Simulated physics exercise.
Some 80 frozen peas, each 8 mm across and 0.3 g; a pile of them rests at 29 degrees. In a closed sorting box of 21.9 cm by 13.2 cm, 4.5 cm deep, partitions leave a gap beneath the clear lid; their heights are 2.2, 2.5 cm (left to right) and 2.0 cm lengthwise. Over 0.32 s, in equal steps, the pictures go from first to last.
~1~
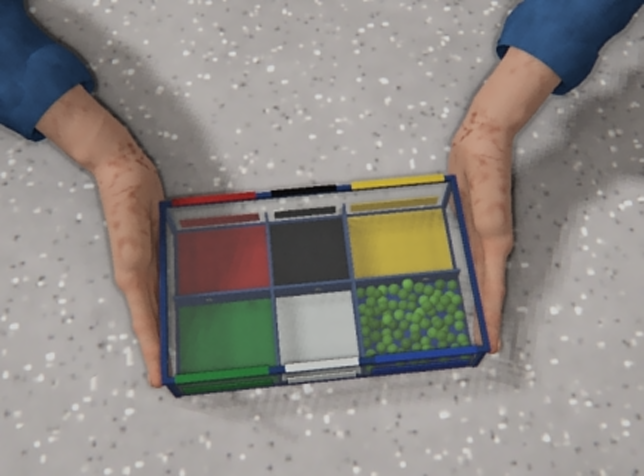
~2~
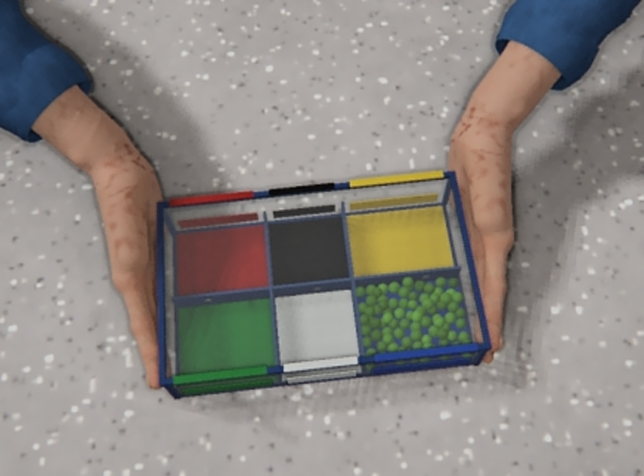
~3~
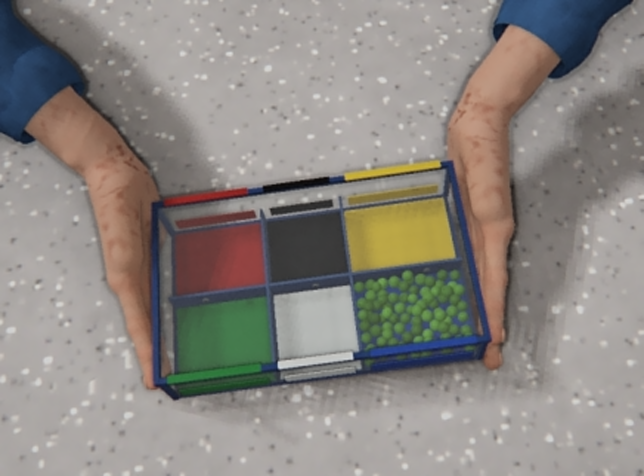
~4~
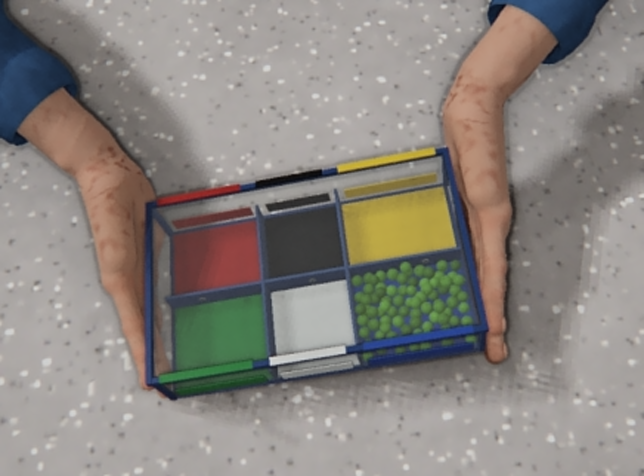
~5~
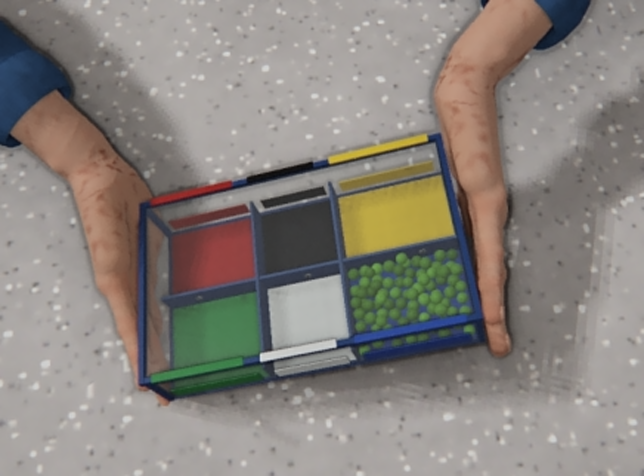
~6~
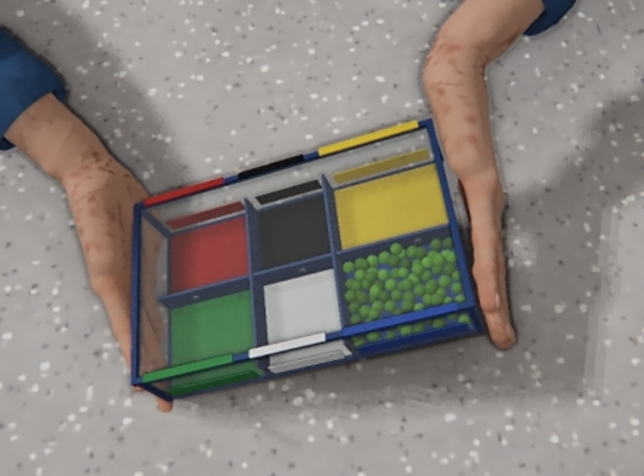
Two hands held a clear-lidded box with six coloured compartments, little green balls piled in the lower right one, and gradually tilted it, raising the right side while the balls stayed in their section.
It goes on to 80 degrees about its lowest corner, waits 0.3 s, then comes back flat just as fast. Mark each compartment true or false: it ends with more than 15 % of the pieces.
Red: True, blue: True, green: False, yellow: False, white: False, black: False.
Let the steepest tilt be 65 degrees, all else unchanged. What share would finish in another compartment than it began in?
Near 5 in a hundred, I think.
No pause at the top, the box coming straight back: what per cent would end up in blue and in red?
Result - blue: 55 %, red: 25 %.
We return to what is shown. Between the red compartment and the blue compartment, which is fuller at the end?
That would be the blue compartment.
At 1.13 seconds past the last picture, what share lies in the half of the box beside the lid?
Roughly 30 percent of the pieces.
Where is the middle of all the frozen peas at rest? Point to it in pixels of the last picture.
Est. centre at rest: (361, 295) px.
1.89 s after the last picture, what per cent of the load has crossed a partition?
45 %.
Then, 1.13 s after the last picture, tilt 80 degrees; red 10 %, blue 75 %, white 5 %, black 5 %.
Then, 1.89 s after the last picture, tilt 40 degrees; red 35 %, blue 55 %.
Then, 2.67 s after the last picture, tilt 0 degrees; red 35 %, blue 55 %.
In the end, red 35 %, blue 55 %, green 0 %, yellow 0 %, white 0 %, black 0 %.
